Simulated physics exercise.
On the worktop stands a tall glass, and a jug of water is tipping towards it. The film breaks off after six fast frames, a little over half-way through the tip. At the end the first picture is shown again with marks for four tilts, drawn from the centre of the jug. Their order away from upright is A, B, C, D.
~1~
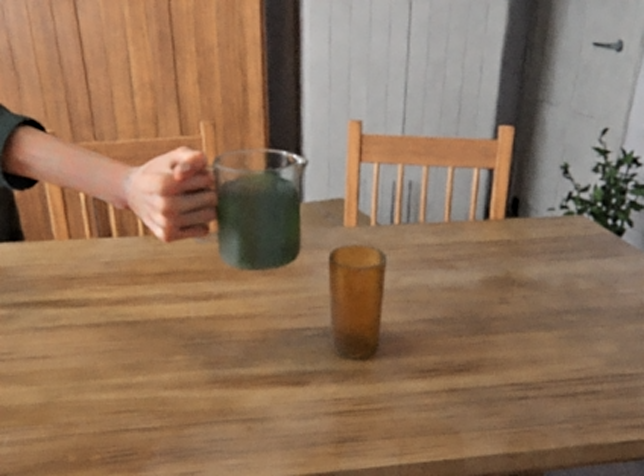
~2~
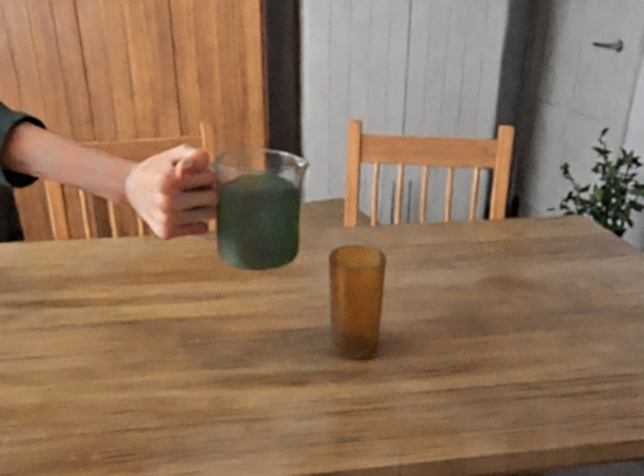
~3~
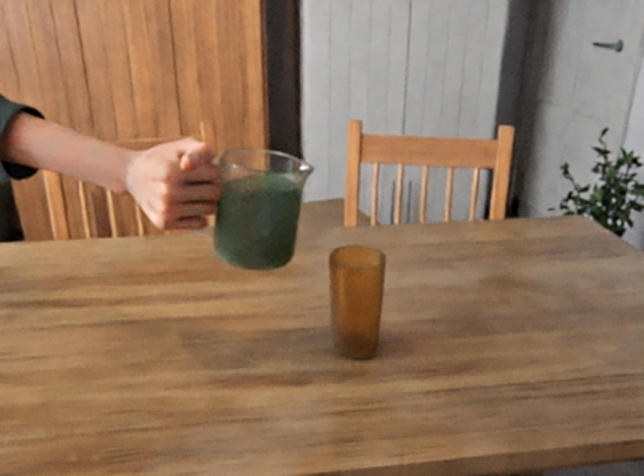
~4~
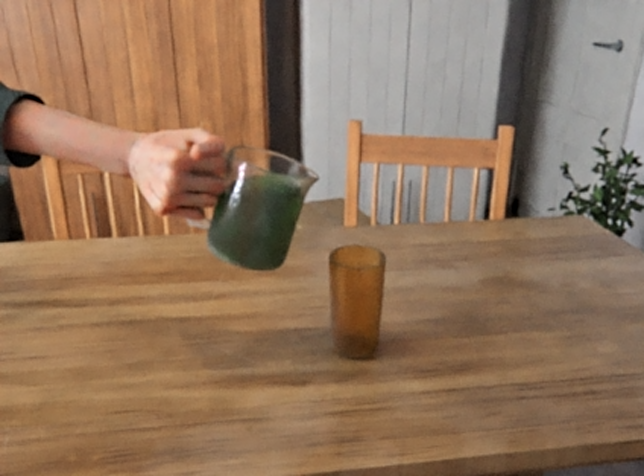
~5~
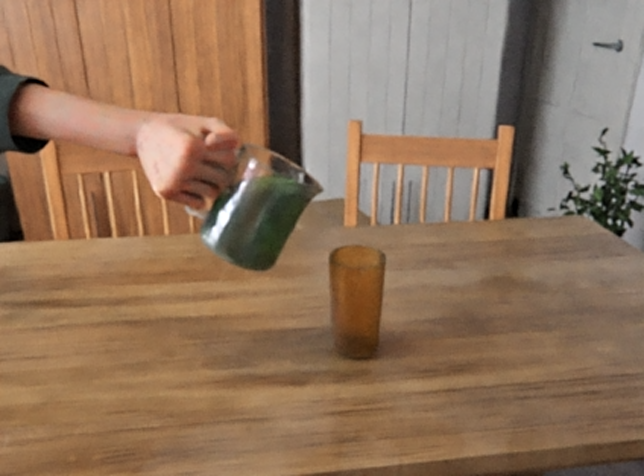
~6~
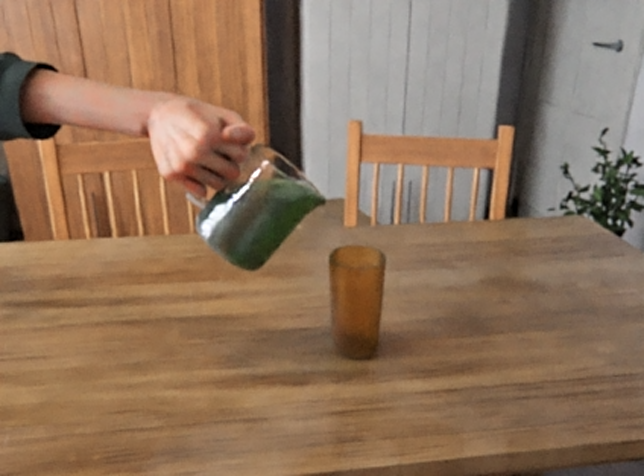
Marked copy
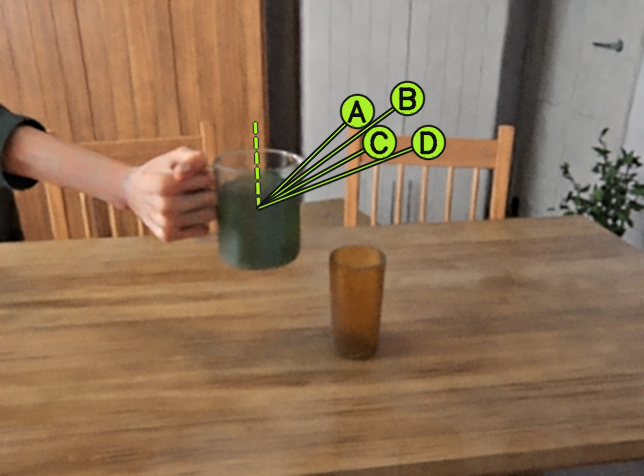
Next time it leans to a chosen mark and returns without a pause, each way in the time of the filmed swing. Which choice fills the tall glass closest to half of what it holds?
Best: C.
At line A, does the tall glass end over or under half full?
Under half.
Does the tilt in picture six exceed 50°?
No.
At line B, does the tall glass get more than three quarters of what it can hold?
No, less.
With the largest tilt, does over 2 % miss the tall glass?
No, it does not.
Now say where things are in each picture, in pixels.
The first frame shows upright, lip at (306, 161); rim of the tall glass round (357, 256); nothing has left yet.
The second frame shows tipped about 2°, lip at (308, 163); nothing has left yet.
The third frame shows tipped about 8°, lip at (312, 168); nothing has left yet.
The fourth frame shows tipped about 17°, lip at (318, 177); nothing has left yet.
The fifth frame shows tipped about 29°, lip at (323, 189); nothing has left yet.
The sixth frame shows tipped about 40°, lip at (325, 201); nothing has left yet.
On the marked copy, A at (345, 124); B at (393, 108); C at (363, 150); D at (412, 148).
For line A, the tall glass ends with about 16 % of what it can hold.
For line B, the tall glass ends with about 30 % of what it can hold.
For line C, the tall glass ends with about 48 % of what it can hold.
For line D, the tall glass ends with about 69 % of what it can hold.
